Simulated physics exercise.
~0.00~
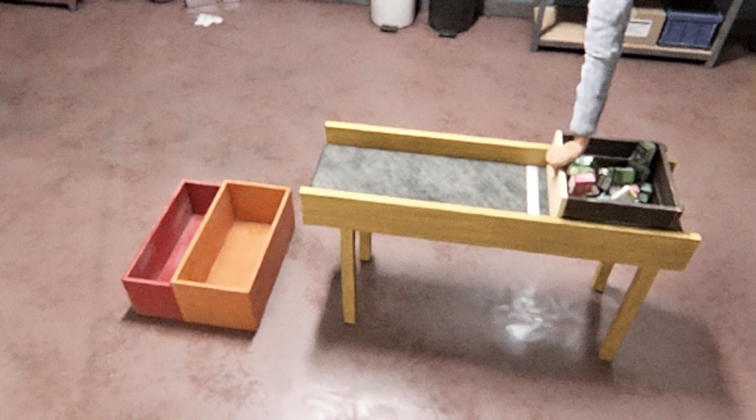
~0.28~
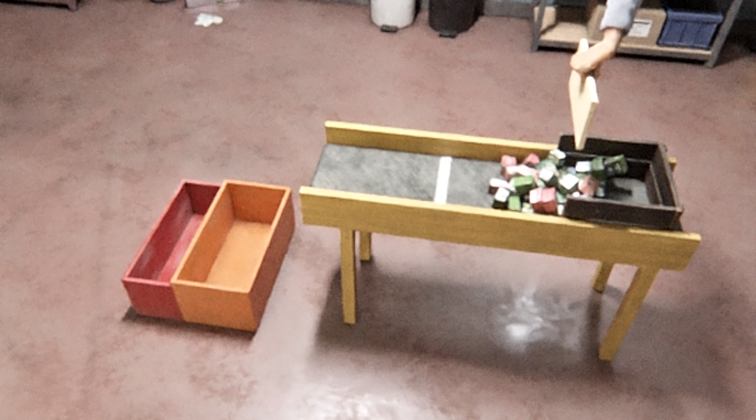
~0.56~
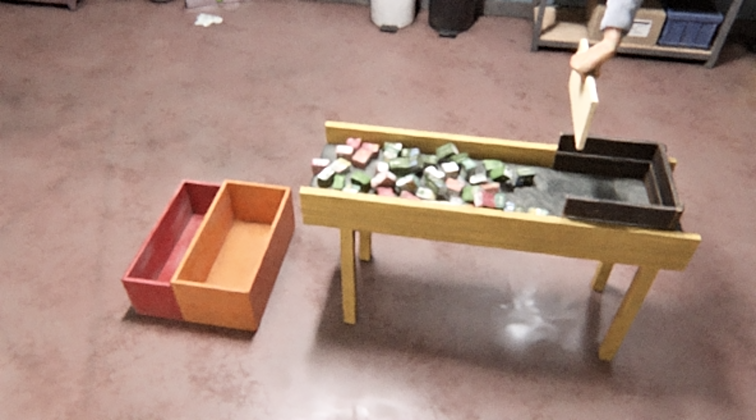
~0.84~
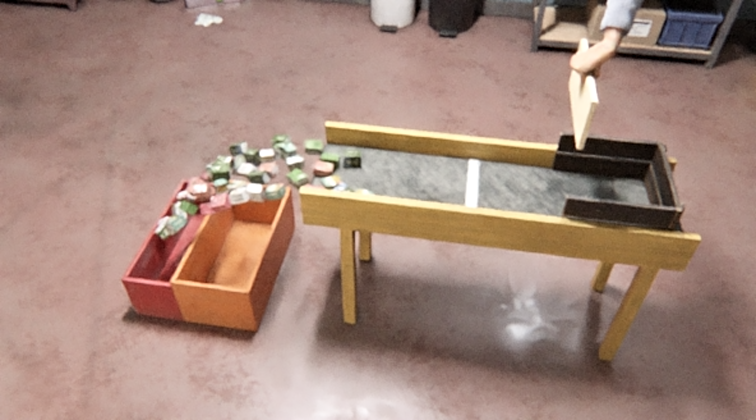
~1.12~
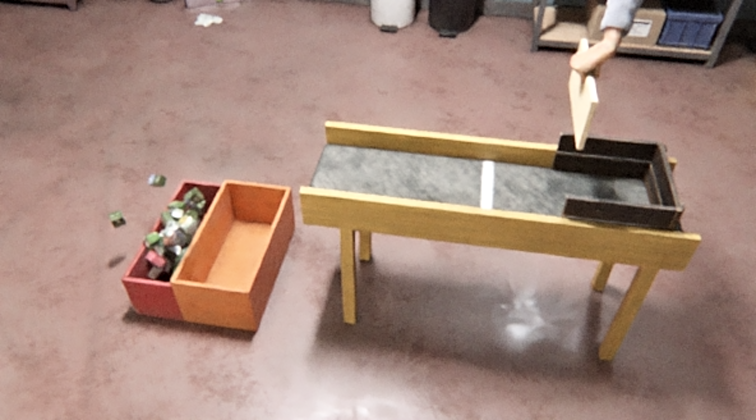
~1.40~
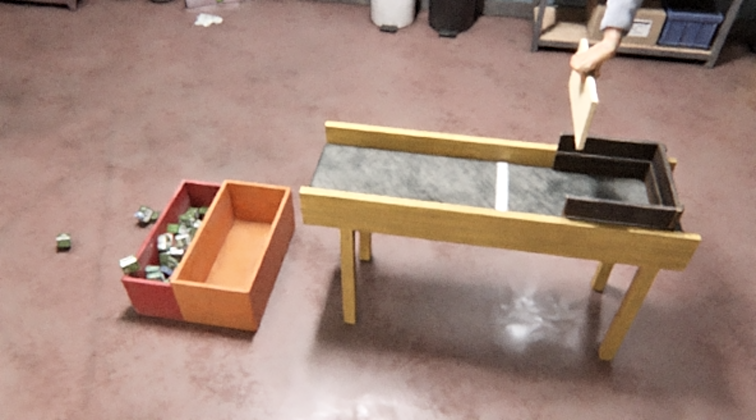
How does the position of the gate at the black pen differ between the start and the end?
At the start the gate stands down on the belt at the open left side of the black pen. By the end it is held up above the pen by a hand, slightly to the right of where it began.
